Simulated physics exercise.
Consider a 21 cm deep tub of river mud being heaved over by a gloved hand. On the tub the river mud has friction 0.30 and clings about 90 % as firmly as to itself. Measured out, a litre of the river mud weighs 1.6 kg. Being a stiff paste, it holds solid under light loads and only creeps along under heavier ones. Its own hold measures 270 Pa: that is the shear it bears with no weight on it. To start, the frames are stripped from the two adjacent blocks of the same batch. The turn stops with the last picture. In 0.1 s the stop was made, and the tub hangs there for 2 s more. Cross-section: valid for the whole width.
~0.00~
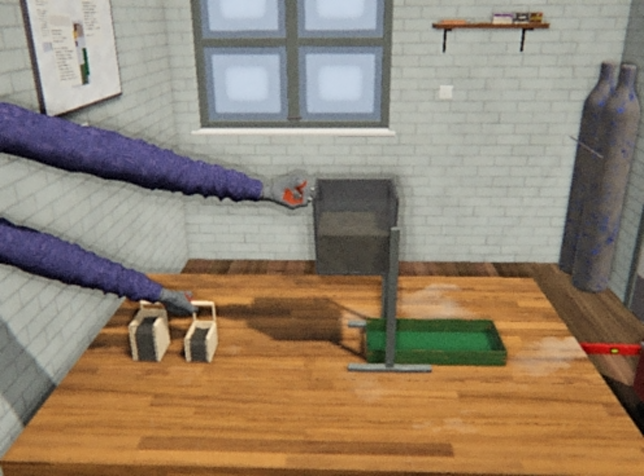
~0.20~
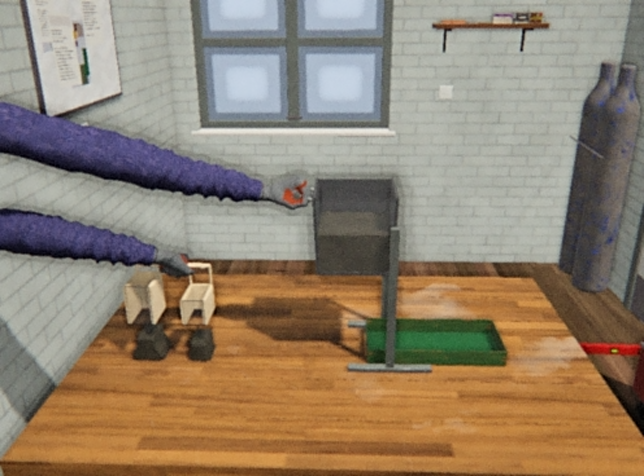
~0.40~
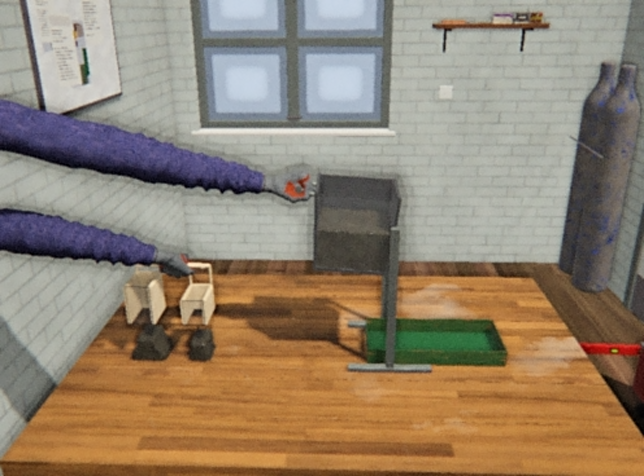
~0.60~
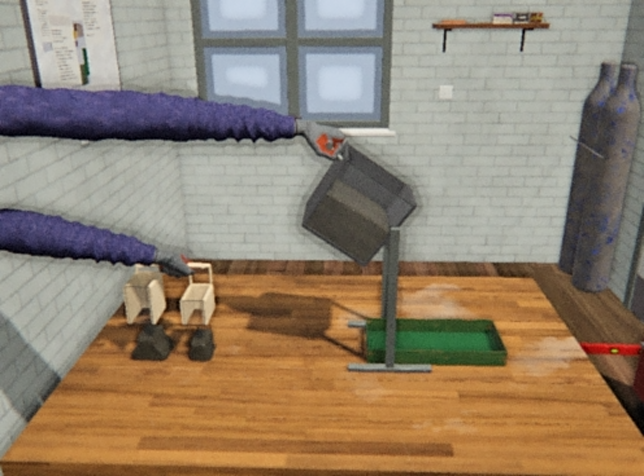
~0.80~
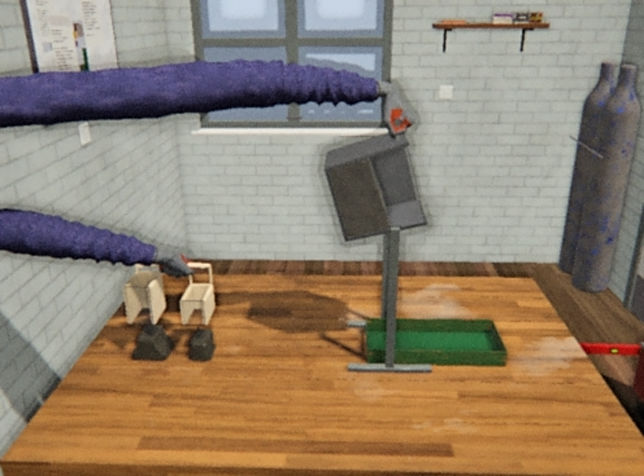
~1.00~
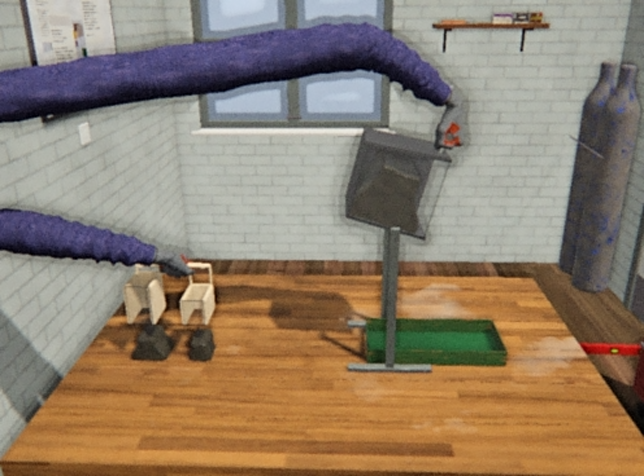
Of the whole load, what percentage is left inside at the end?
Close to 31 % is left inside.
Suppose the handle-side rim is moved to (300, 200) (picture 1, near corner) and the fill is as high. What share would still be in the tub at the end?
That would leave about 25 % in the tub.
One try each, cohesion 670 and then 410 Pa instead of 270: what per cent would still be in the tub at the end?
Going in order, it's 55 % and then 40 %.
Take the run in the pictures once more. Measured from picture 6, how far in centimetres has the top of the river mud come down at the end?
12 cm.
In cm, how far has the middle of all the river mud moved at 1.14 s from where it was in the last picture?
Around 9 centimetres.
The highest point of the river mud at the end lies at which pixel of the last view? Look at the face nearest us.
Roughly at pixel (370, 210).
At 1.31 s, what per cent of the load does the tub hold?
Around 35 percent stays in the tub.
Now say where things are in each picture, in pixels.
Handle-side rim at (316, 199), tilt 0 degrees; top of the river mud at (323, 234); blocks stand 10 cm, 6.5 cm (left to right), in the first frame.
Handle-side rim at (316, 199), tilt 0 degrees; top of the river mud at (323, 234); blocks stand 8.0 cm, 6.4 cm (left to right), in the second frame.
Handle-side rim at (318, 194), tilt 4 degrees; top of the river mud at (322, 230); blocks stand 7.4 cm, 6.3 cm (left to right), in the third frame.
Handle-side rim at (349, 160), tilt 35 degrees; top of the river mud at (330, 195); blocks stand 7.3 cm, 6.3 cm (left to right), in the fourth frame.
Handle-side rim at (408, 146), tilt 74 degrees; top of the river mud at (365, 162); blocks stand 7.3 cm, 6.3 cm (left to right), in the fifth frame.
Handle-side rim at (450, 163), tilt 104 degrees; top of the river mud at (387, 166); blocks stand 7.3 cm, 6.3 cm (left to right), in the sixth frame.
After 1.14 s, the tub is at 104 degrees and holds 67 %.
After 1.31 s, the tub is at 104 degrees and holds 37 %.
After 1.48 s, the tub is at 104 degrees and holds 32 %.
After 1.65 s, the tub is at 104 degrees and holds 31 %.
After 3.00 s, at the end, the tub is at 104 degrees and holds 31 %.
